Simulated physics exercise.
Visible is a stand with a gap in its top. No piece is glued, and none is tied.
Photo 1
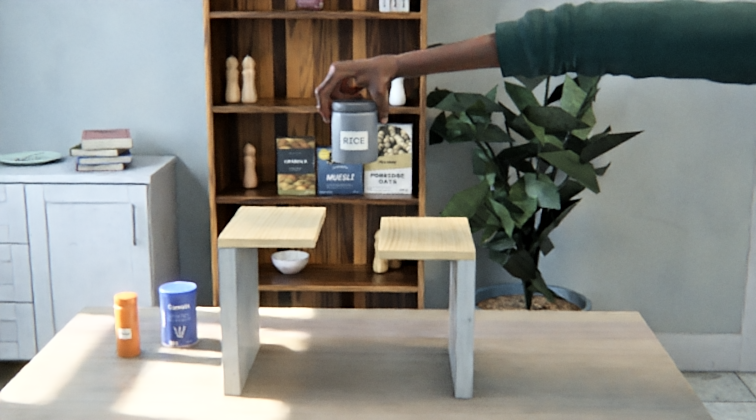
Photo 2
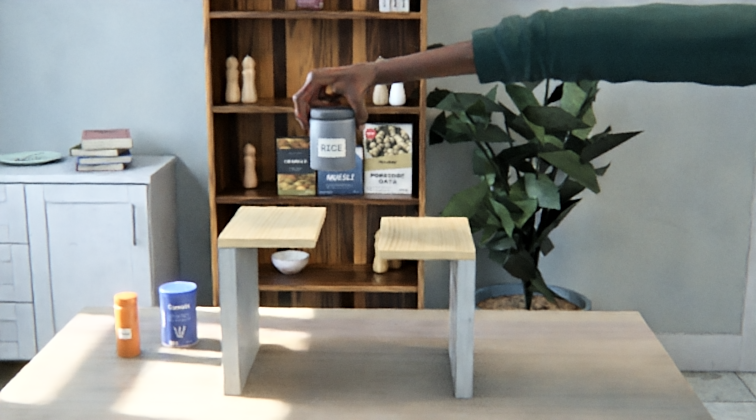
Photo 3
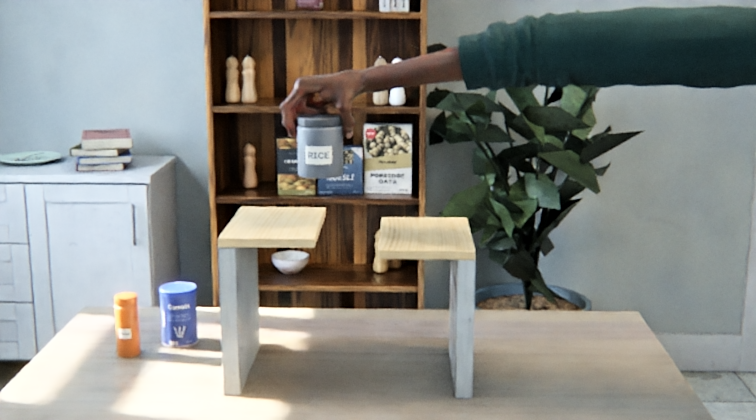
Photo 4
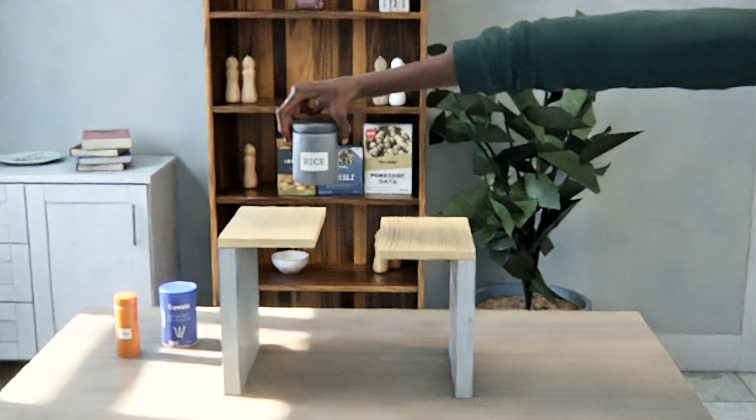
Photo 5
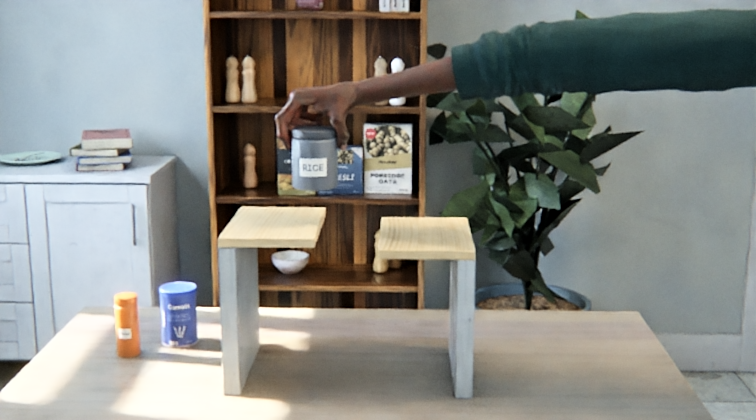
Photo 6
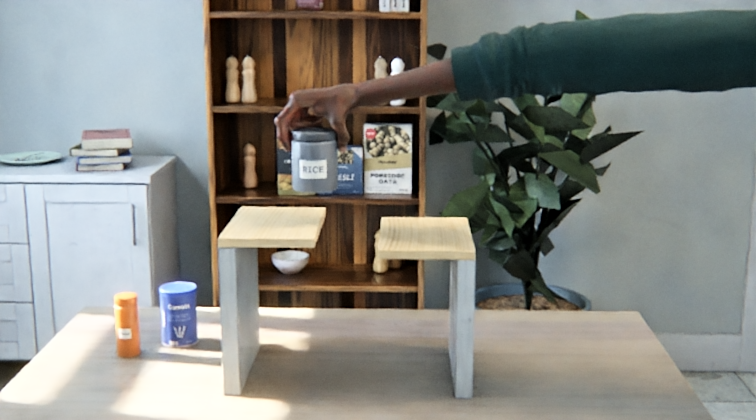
The clip opens on a hand in a green sleeve holding a grey jar labelled rice above a wooden-topped stand with a gap in its top, beside an orange container and a blue tin. The hand moves the jar left and slightly down, then keeps it nearly still above the stand.
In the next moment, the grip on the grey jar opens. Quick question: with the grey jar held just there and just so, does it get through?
It stays up.
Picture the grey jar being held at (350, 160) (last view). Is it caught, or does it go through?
In that case it slips past.
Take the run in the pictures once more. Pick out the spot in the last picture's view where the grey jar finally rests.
Around (315, 194).
Then, 0.20 s later than the last frame, grey jar moved about its own width near (315, 192).
Then, 0.30 s later than the last frame, grey jar moved about its own width near (315, 194).
When it is over, moved from the start, grey jar; the other 2 as before. End places, in pixels of the last picture, grey jar near (315, 194). The jar stays on top.
